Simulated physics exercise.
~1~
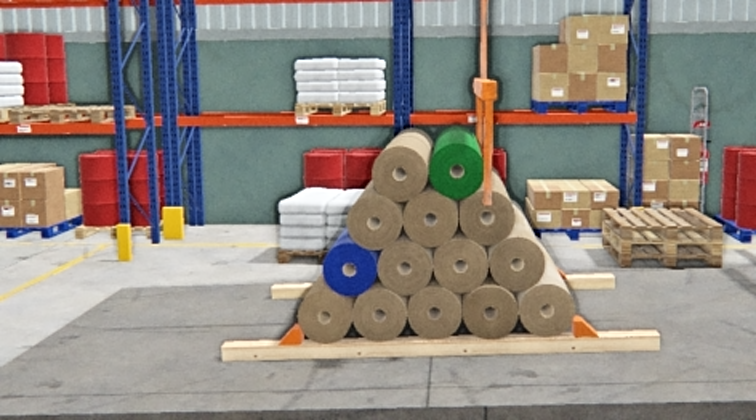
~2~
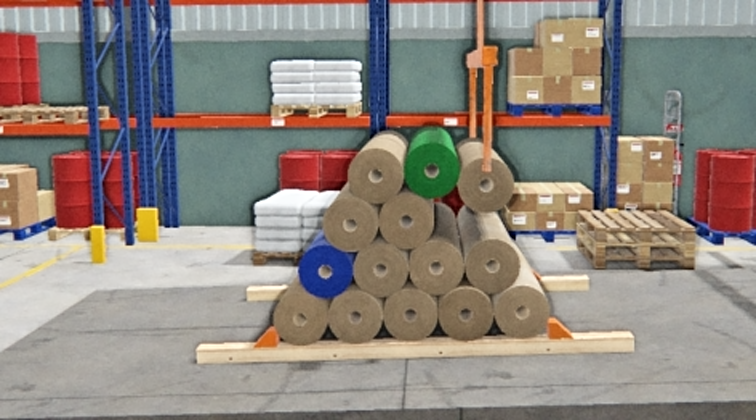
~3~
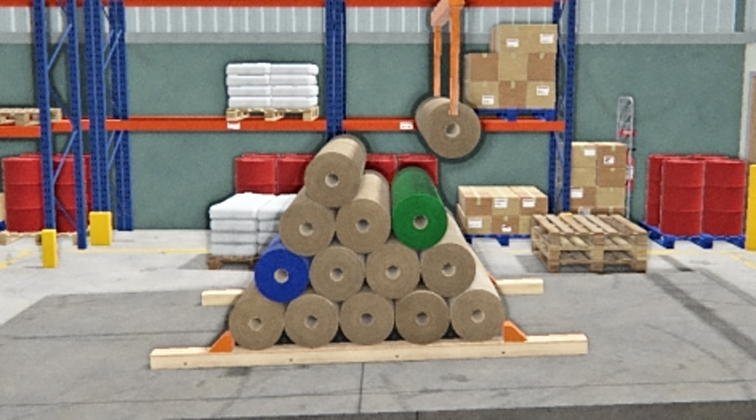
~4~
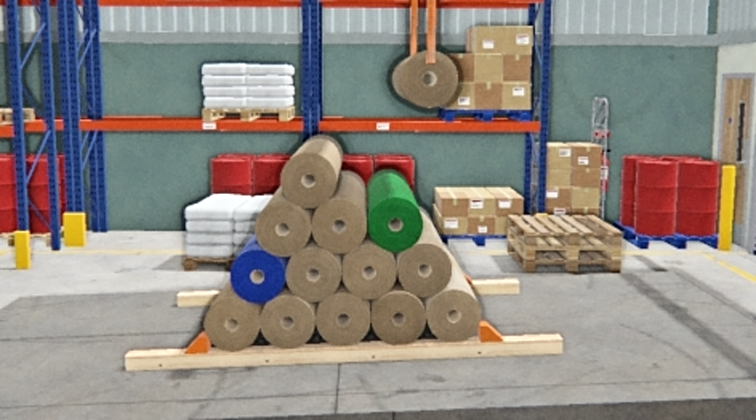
Warehouse, an orange hoist lifting a brown roll from a stack's right side, the green roll dropping into the gap, blue staying put.
